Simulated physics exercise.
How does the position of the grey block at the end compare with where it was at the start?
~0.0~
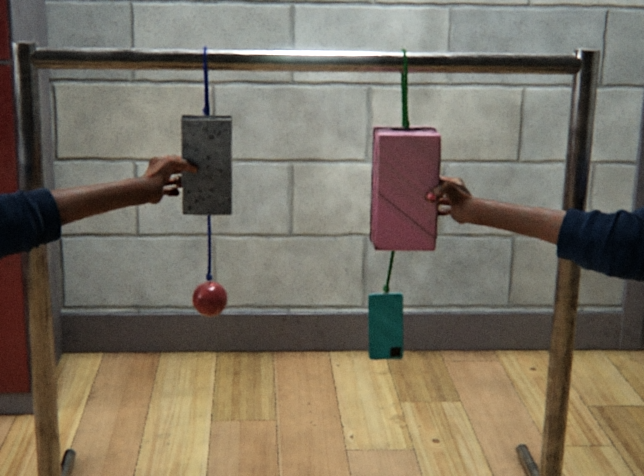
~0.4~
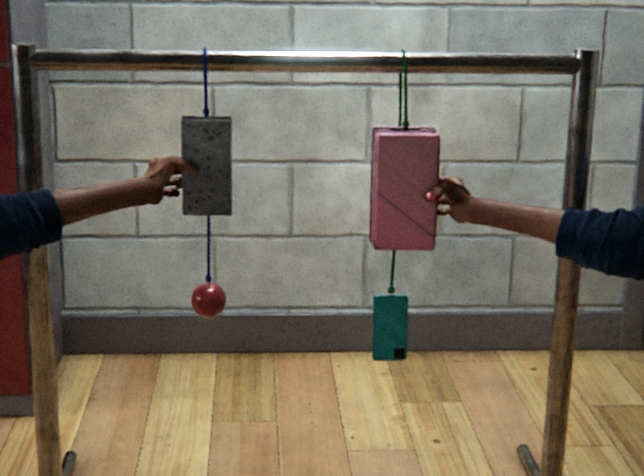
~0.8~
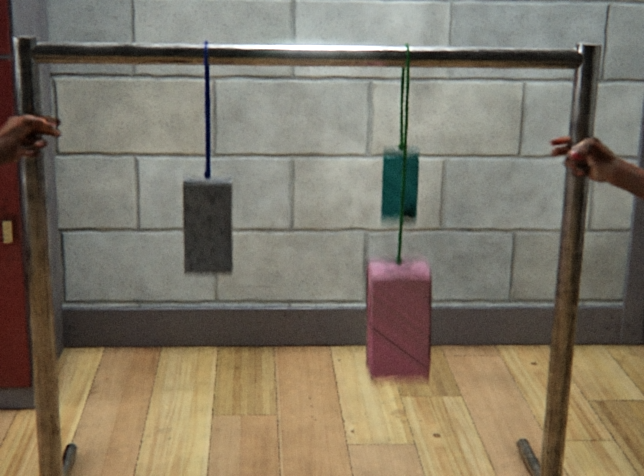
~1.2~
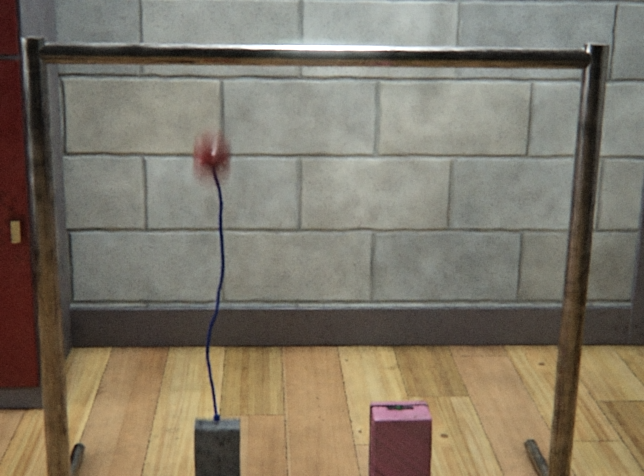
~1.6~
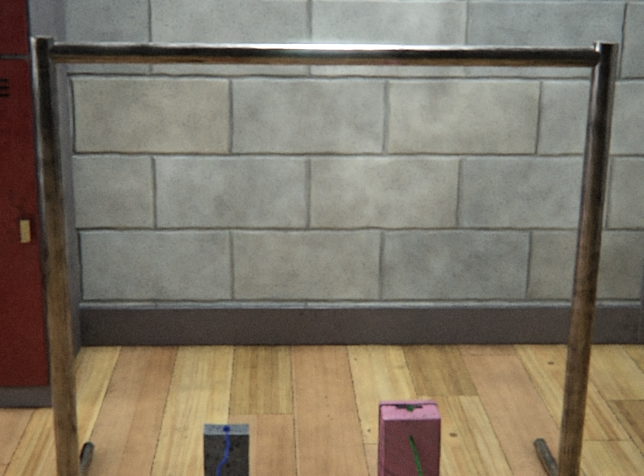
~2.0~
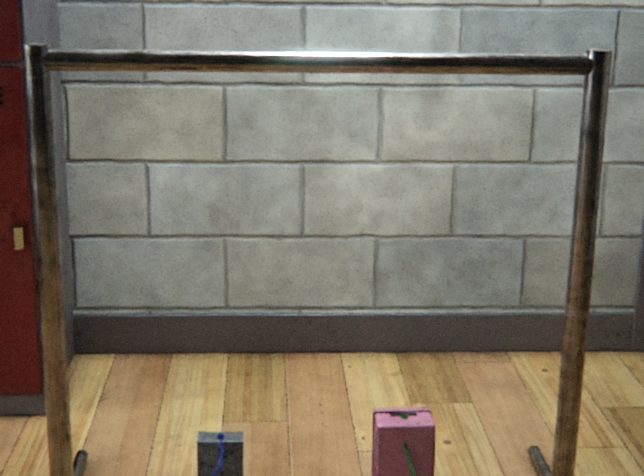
At the start the grey block hung from the rail by a blue cord with a hand steadying it. By the end it was on the wooden floor, far below where it had been.
